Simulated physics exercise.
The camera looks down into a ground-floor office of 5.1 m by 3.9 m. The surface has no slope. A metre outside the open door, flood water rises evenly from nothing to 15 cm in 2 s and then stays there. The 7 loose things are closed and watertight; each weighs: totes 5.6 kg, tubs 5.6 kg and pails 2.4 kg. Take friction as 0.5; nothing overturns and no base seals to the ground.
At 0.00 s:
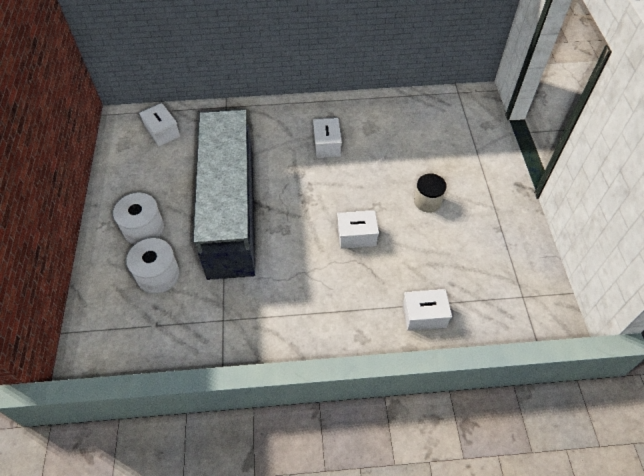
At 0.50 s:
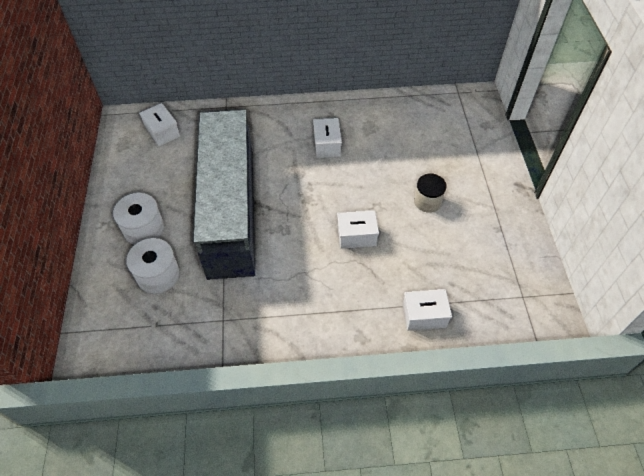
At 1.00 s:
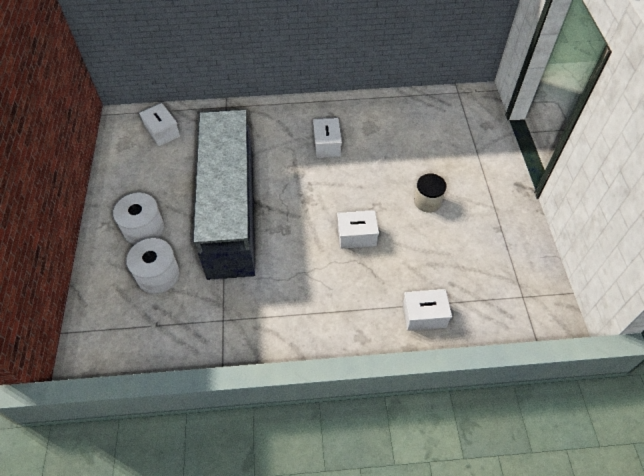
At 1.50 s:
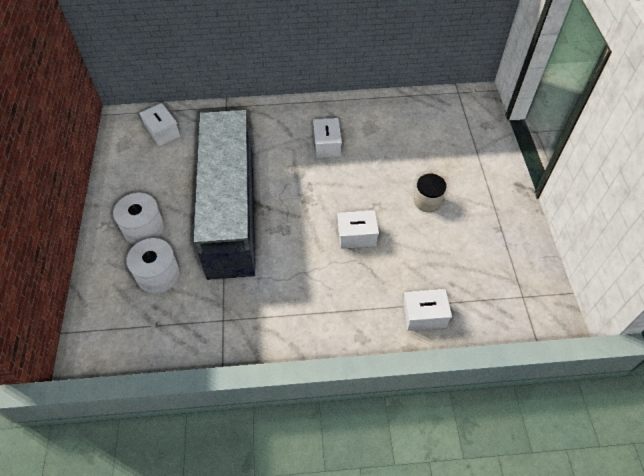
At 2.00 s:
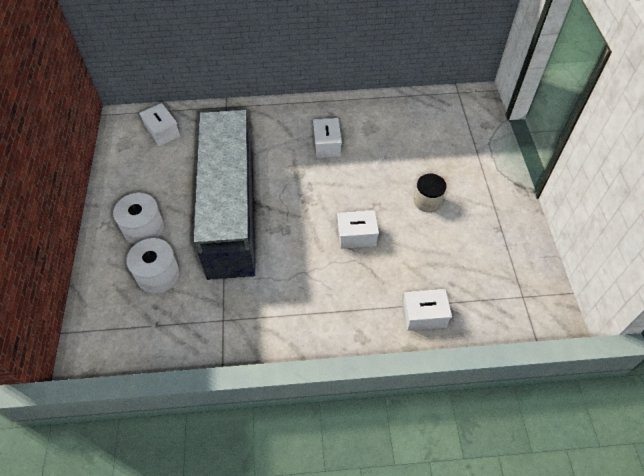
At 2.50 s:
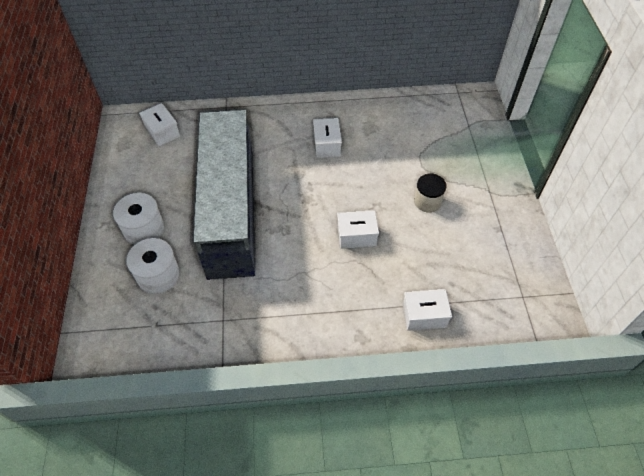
At the start, white boxes, two pale round containers and a dark-topped pot stand around a long block on a dry, marble-like floor. Greenish water covers the paving outside the low wall, then a shallow sheet enters at the right doorway and spreads toward the pot, while the objects stay still.
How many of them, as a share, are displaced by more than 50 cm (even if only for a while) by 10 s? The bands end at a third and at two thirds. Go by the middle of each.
That comes to between one and two thirds.
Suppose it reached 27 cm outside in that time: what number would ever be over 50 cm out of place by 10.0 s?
In that case 7 of them.
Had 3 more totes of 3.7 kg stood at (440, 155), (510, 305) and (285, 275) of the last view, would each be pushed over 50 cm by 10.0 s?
In turn: Over, less, over.
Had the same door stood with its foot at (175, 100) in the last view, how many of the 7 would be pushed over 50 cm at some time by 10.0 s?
In that case 3 of them.
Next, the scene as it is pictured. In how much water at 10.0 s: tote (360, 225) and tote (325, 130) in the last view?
Roughly 6 and 3 cm.
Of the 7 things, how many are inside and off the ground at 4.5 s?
At that moment 0.
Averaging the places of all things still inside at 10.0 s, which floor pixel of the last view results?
Around (236, 249).
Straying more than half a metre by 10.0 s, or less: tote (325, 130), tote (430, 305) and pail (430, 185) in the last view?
In that order: Over, short of it, over.
After 3.5 s 0 of 7 are over 50 cm from their spots; 0 afloat.
After 4.5 s 1 of 7 are over 50 cm from their spots; 0 afloat.
After 7.0 s 2 of 7 are over 50 cm from their spots; 0 afloat.
After 10.0 s 4 of 7 are over 50 cm from their spots, and 4 have been at some point; 3 afloat.
